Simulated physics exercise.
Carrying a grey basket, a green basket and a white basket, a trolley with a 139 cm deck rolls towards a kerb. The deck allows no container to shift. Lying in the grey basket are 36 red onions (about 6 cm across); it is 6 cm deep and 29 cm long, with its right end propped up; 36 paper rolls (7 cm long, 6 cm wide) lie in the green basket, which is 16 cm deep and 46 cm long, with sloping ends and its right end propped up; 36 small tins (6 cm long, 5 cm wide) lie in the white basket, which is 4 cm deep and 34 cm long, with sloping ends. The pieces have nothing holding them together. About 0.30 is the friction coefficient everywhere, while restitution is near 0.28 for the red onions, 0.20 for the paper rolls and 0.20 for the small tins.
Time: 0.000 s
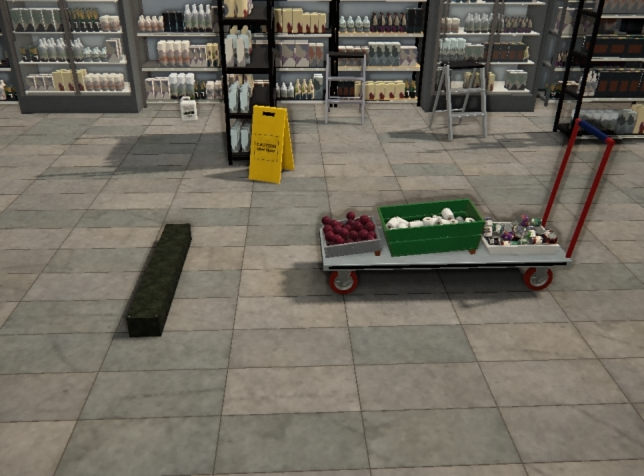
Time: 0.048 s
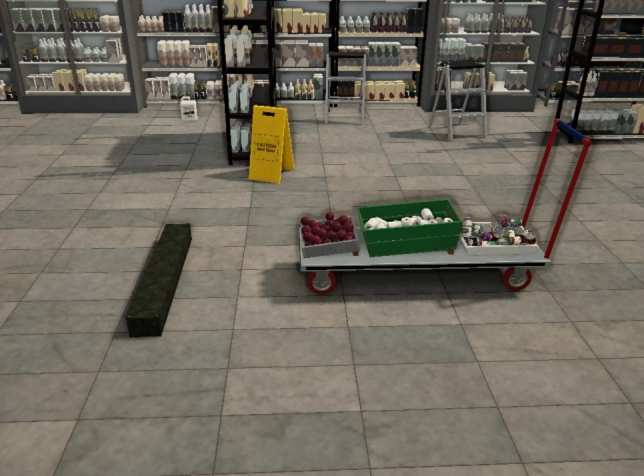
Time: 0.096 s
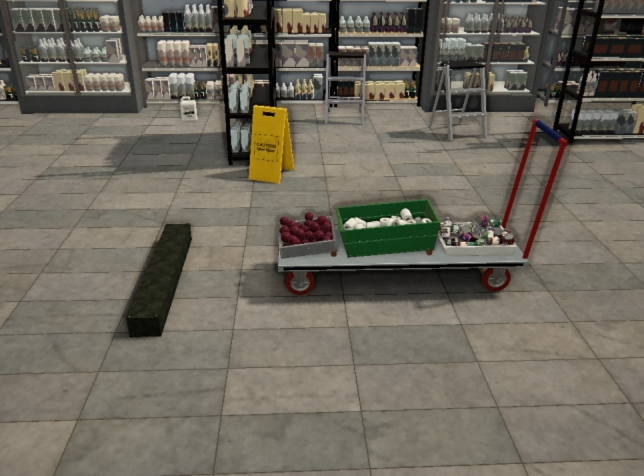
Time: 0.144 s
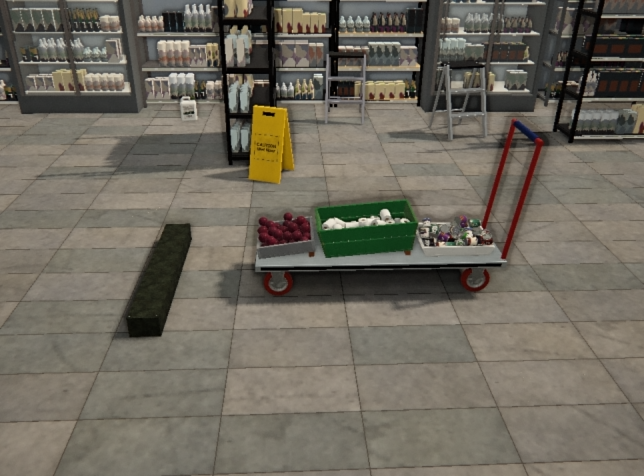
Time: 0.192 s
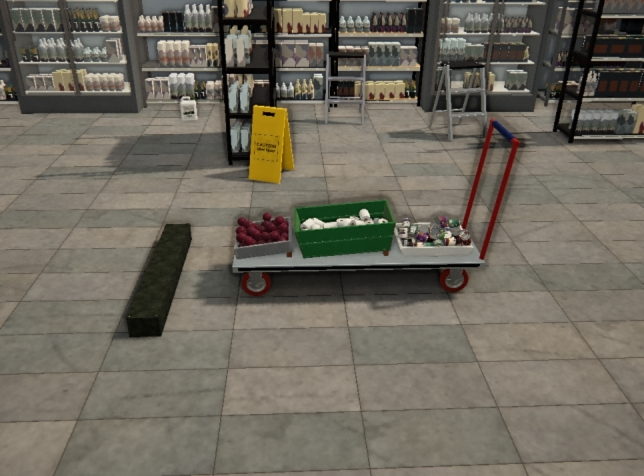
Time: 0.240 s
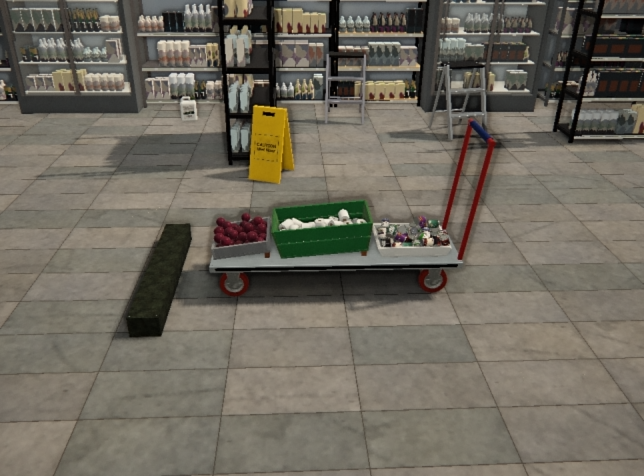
A flatbed trolley with red wheels and a tall red handle at its right end stands on a grey tiled shop floor, seen from slightly above. It carries dark red onions in a grey basket, white rolls in a green one and small mixed-coloured items in a pale one, with a dark kerb to the left and a yellow sign and stocked shelves behind. The trolley rolls steadily left towards the kerb, its load staying in place, while the camera remains still.
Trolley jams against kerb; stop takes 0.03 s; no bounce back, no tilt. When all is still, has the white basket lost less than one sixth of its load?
Losses pass one sixth.
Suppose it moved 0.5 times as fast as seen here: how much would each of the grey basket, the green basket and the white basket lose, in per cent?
Grey basket 30, green basket 0, white basket 20 per cent.
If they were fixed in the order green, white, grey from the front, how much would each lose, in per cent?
Grey basket 40 %, green basket 0 %, white basket 40 %.
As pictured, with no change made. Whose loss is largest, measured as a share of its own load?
The grey basket.
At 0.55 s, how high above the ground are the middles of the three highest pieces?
Roughly 48 centimetres.
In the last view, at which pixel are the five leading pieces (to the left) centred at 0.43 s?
Roughly at (144, 233).
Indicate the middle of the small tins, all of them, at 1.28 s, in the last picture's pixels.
Pixel (347, 240), give or take.
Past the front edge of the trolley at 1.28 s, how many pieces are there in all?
Approx. 16 pieces ahead of the front edge.
After 0.33 s, impact.
After 0.43 s, 9 of 36 out of the grey basket, 0 of 36 out of the green basket and 6 of 36 out of the white basket.
After 0.55 s, 14 of 36 out of the grey basket, 0 of 36 out of the green basket and 8 of 36 out of the white basket.
After 0.78 s, 16 of 36 out of the grey basket, 1 of 36 out of the green basket and 13 of 36 out of the white basket.
Final count (at 1.28 s), 16 of 36 out of the grey basket, 1 of 36 out of the green basket and 12 of 36 out of the white basket. Asked share, 12 of 36, 33 per cent.
